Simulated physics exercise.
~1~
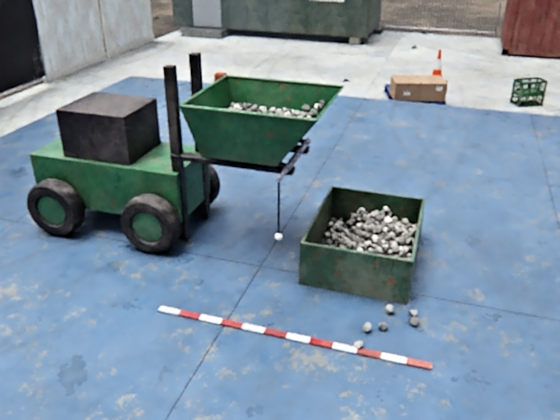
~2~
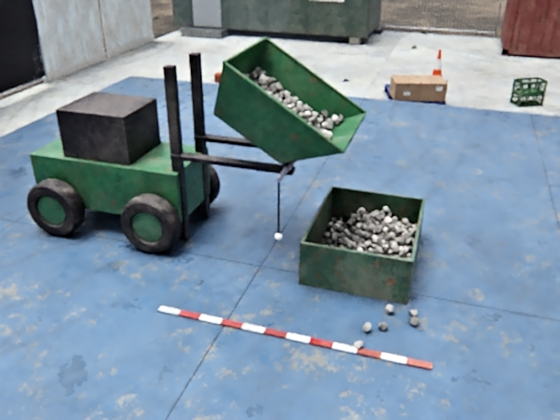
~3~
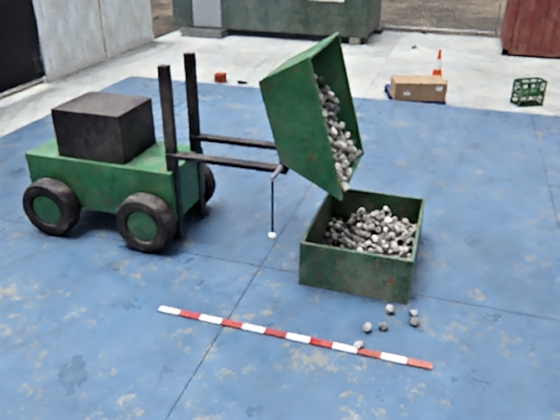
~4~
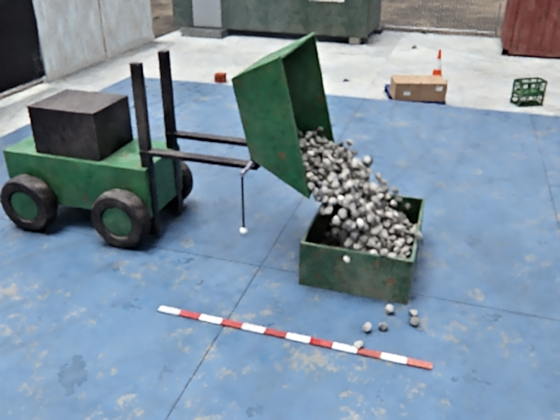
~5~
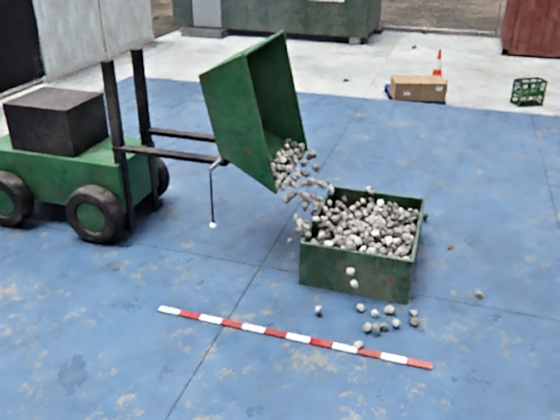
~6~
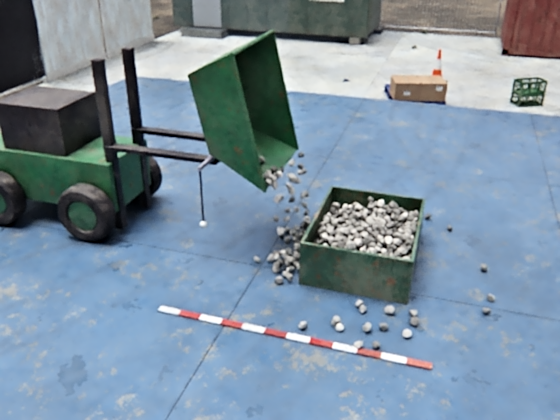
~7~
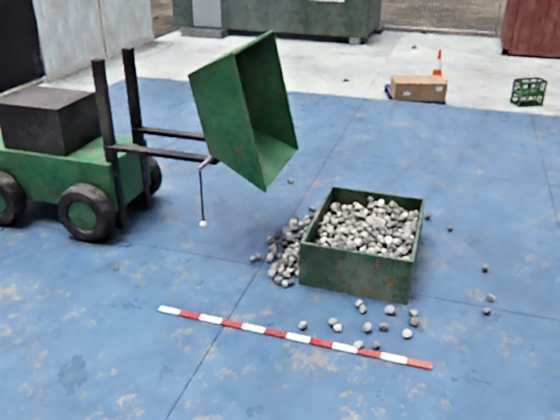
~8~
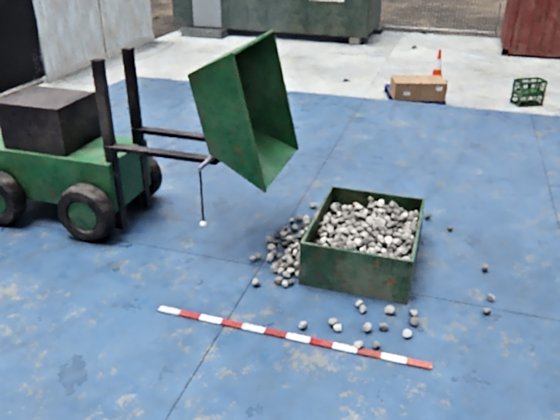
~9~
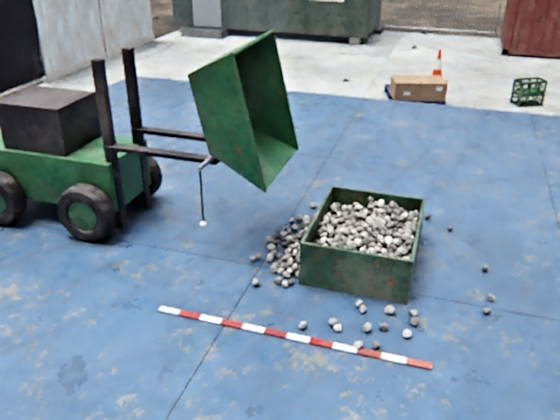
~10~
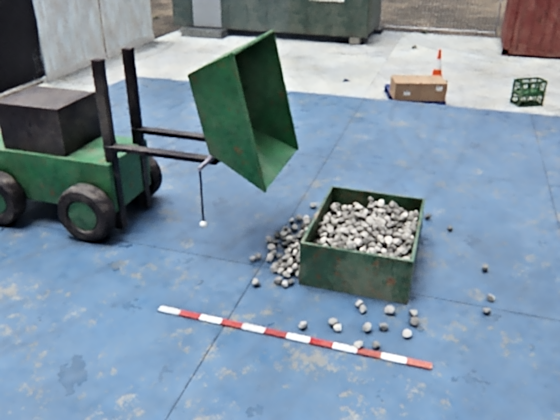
Green wheeled machine tipping its skip of grey stones into a part-filled bin while backing left, leaving some spilled on blue floor.
